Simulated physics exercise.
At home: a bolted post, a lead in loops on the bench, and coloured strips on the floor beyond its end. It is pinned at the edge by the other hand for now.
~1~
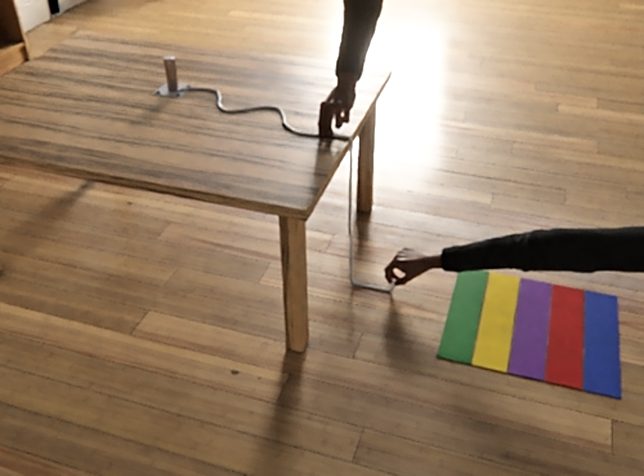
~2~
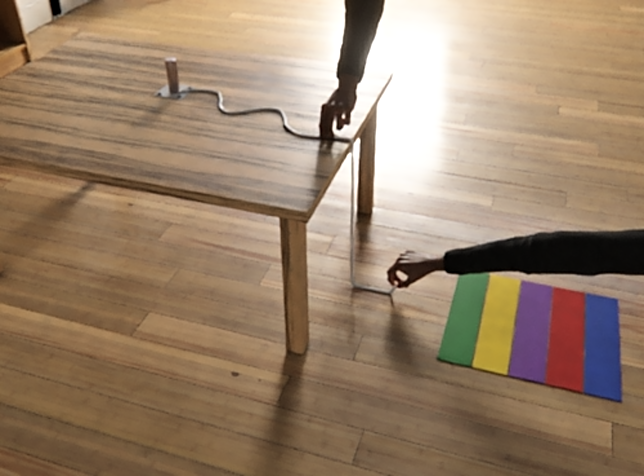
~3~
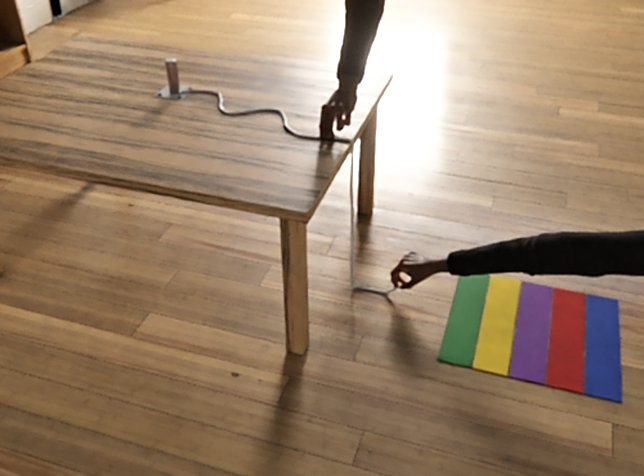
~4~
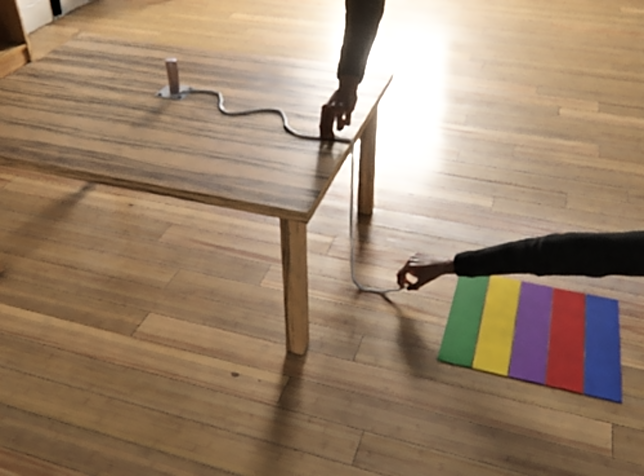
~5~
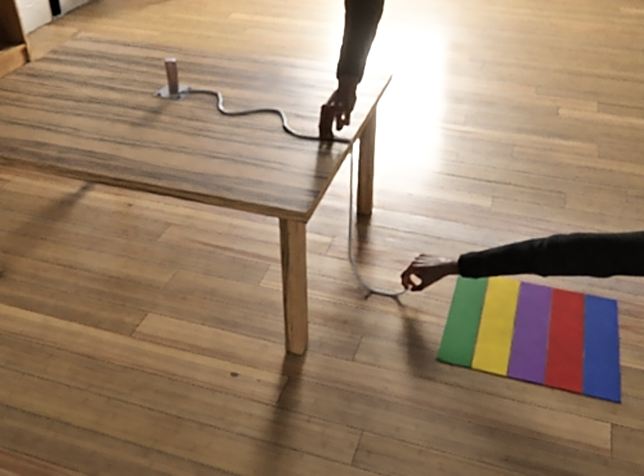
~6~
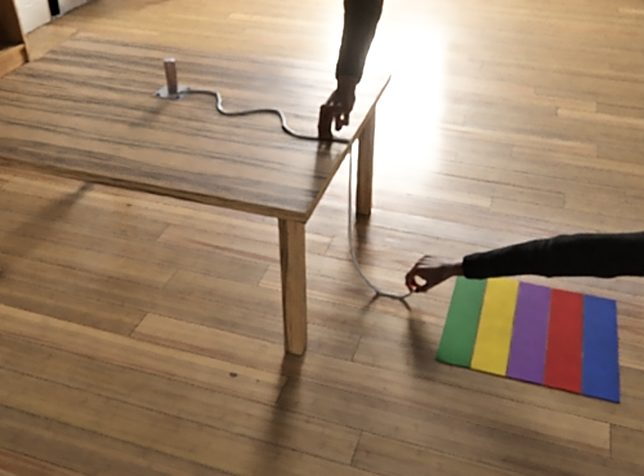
A hand slowly draws the lead's end right across the floor toward the coloured strips.
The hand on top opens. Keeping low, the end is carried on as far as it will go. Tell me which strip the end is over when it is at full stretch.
It is over the red strip.
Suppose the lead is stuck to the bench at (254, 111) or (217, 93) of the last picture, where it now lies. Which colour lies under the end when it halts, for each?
Try 1: Purple; try 2: Red.
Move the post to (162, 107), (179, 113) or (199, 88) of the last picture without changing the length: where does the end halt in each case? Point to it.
Taking the tries in turn, you get (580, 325), (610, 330) and (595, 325).
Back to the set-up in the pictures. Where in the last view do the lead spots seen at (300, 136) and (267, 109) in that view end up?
The first ends at (358, 137) and the second at (292, 118).
Early on, end near (516, 311); over purple.
Midway, end near (549, 317); over purple.
At the end of the slack, end near (569, 322); over red. The end stops over the red strip.
